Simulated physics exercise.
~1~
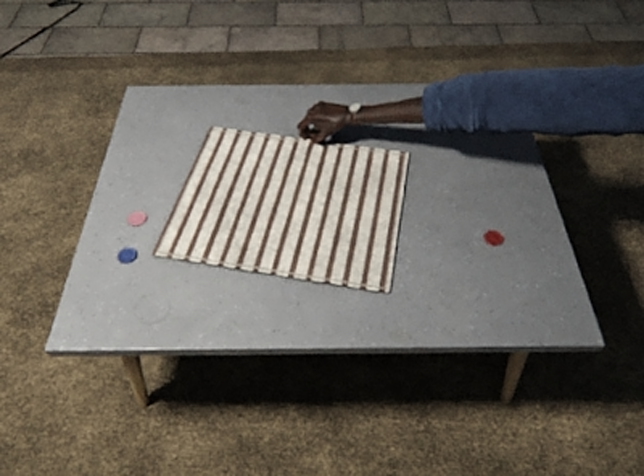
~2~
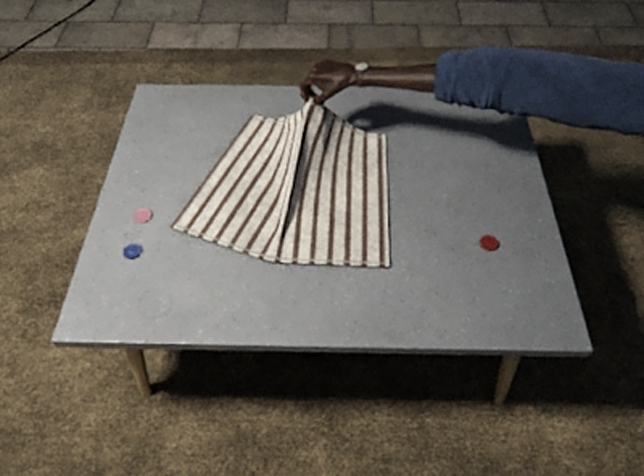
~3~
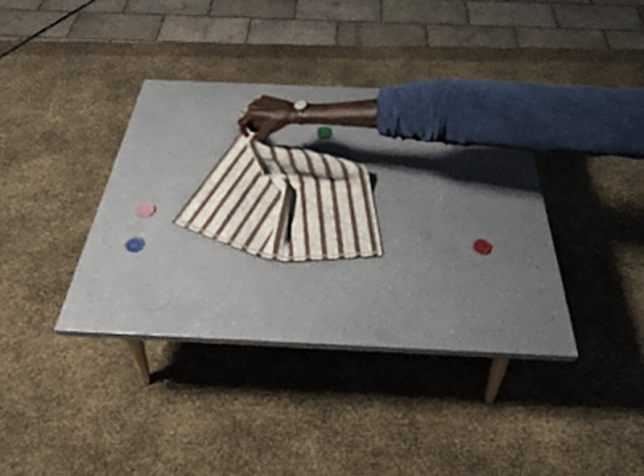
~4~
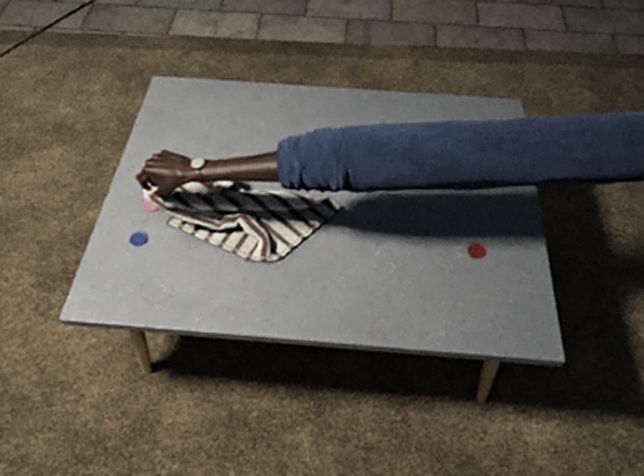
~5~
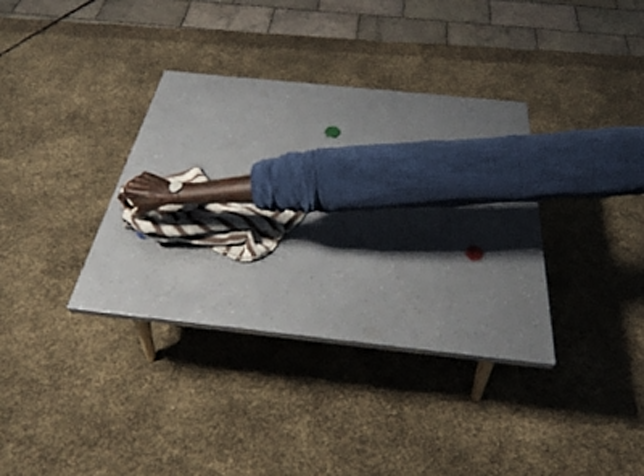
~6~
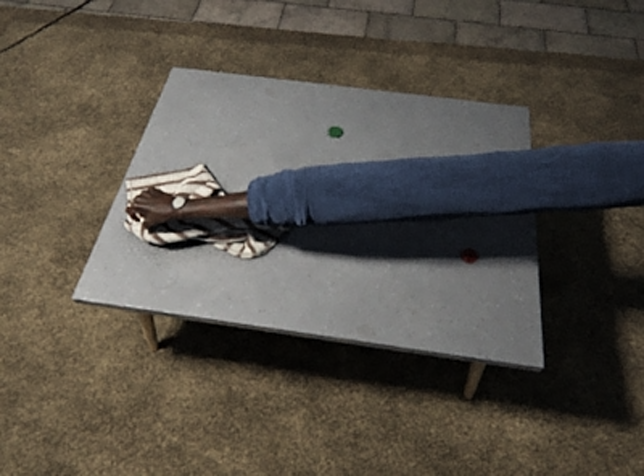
On a grey table, a hand lifted a striped towel by its far edge, uncovering a green disc, then dragged it left and lowered it in a crumpled heap over the pink and blue discs, leaving the green and red ones showing.
